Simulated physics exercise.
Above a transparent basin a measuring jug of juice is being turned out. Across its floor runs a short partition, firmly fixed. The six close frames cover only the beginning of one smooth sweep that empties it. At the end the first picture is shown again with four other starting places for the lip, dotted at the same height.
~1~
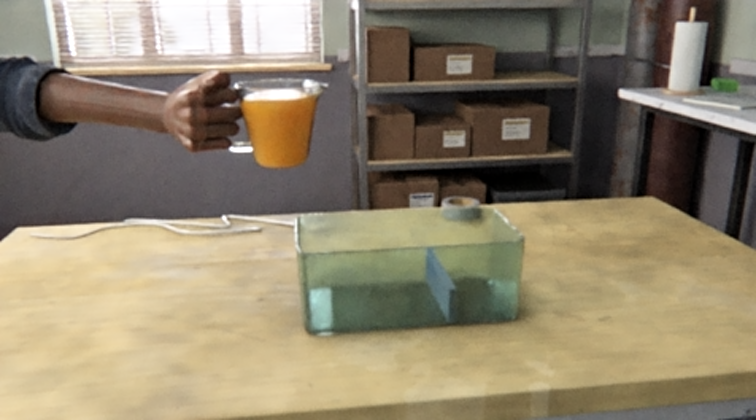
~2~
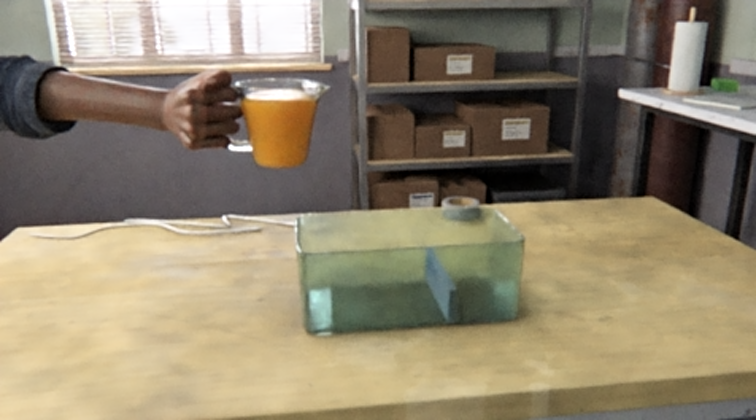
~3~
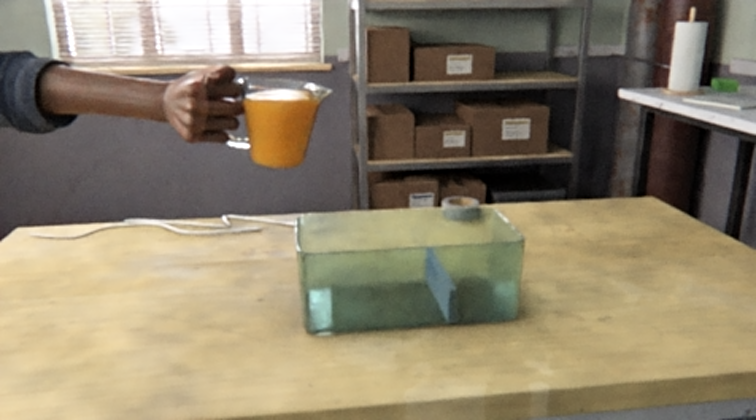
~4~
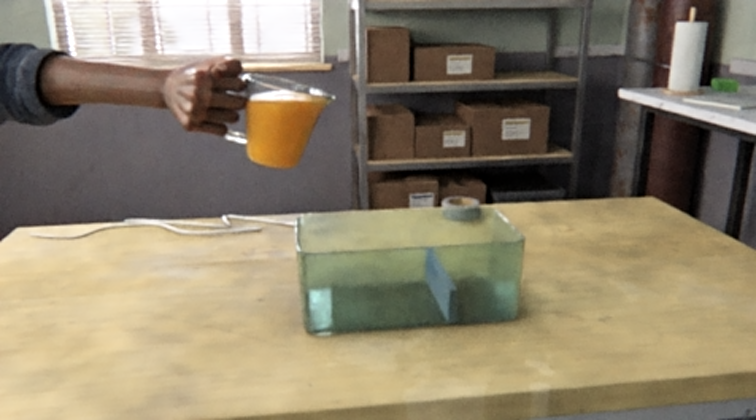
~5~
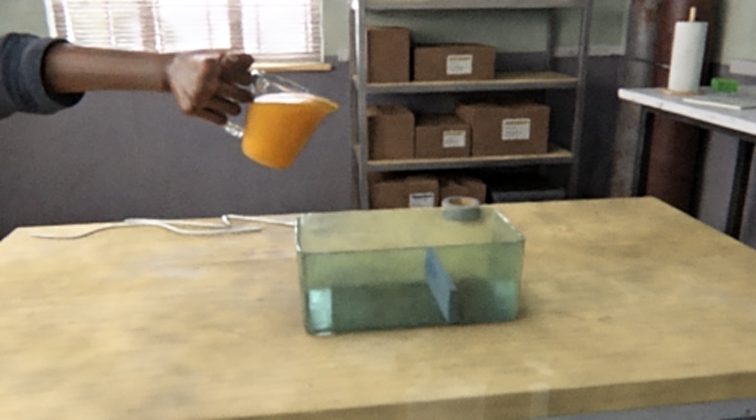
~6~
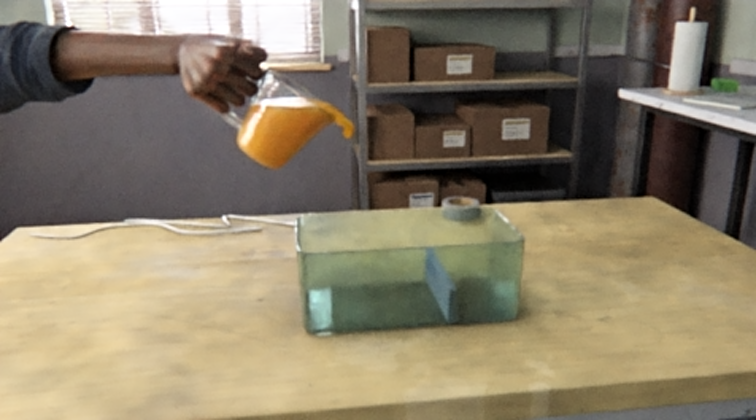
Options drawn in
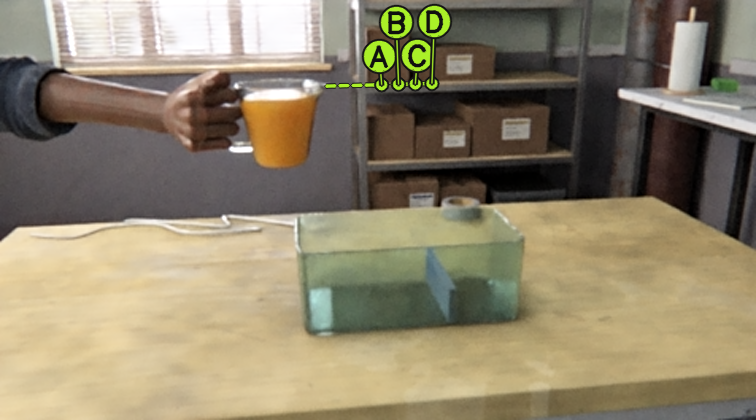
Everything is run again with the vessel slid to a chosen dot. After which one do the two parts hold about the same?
B works best here.
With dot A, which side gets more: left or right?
More ends on the left.
On the marked copy, A at (381, 84); B at (398, 84); C at (415, 83); D at (431, 83).
For dot A, about 76 % ends left of the wall and 22 % right of it.
For dot B, about 48 % ends left of the wall and 51 % right of it.
For dot C, about 23 % ends left of the wall and 74 % right of it.
For dot D, about 23 % ends left of the wall and 75 % right of it.
